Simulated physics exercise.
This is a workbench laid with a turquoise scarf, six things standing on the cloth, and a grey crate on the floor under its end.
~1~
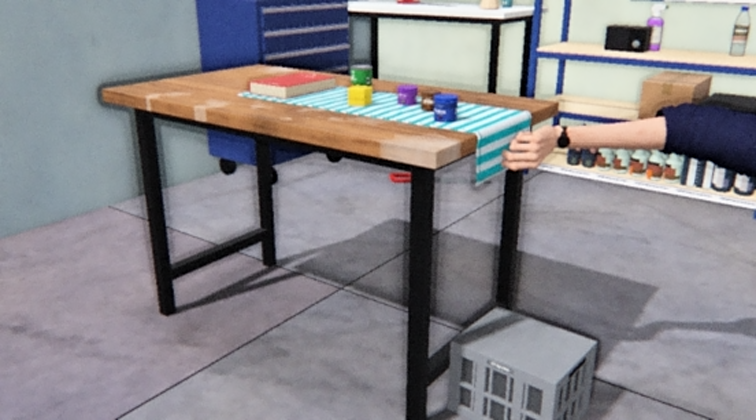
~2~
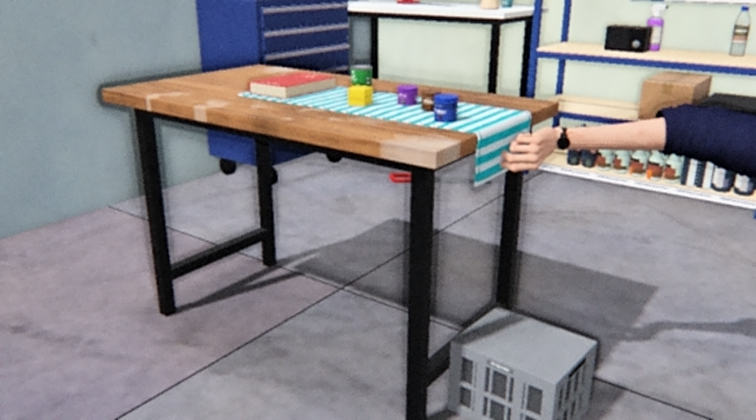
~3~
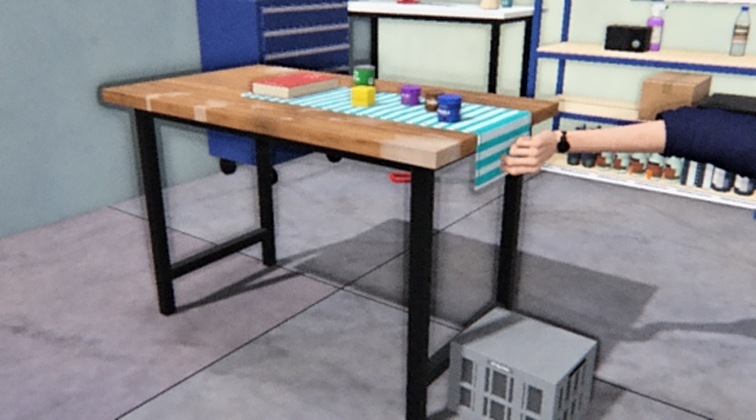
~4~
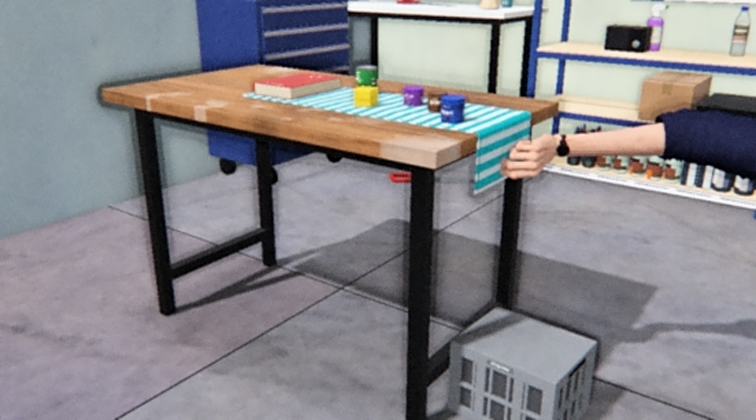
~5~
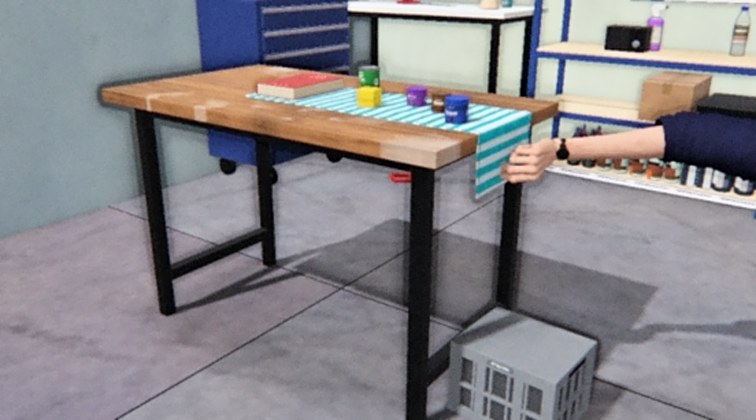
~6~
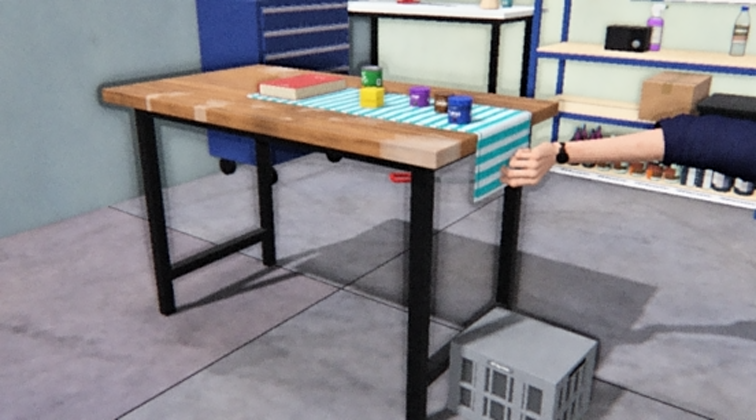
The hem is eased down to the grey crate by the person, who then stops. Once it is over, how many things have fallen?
By the end, four have fallen.
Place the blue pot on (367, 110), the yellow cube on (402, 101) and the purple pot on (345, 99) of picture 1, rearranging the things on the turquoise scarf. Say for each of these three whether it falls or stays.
So, the blue pot ends up down, the yellow cube ends up down, the purple pot makes it through.
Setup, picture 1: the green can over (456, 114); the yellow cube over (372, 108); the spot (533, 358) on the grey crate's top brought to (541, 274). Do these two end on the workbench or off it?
As for the green can, it leaves the top; as for the yellow cube, it stays in place.
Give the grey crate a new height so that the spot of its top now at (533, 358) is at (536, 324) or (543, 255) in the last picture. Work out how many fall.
Respectively 3 and 1.
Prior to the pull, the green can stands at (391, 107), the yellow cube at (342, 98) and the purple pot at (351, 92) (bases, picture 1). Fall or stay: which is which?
Record - green can lost; yellow cube retained; purple pot retained.
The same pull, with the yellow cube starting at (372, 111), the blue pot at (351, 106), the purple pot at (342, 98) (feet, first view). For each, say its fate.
The yellow cube goes over, the blue pot goes over, the purple pot holds on.
Soon after, hem near (499, 273); blue pot and brown pot gone.
Then, hem near (497, 321); blue pot, brown pot, purple pot and yellow cube gone.
At rest, hem on the crate; blue pot, brown pot, purple pot and yellow cube gone. The answer is four.
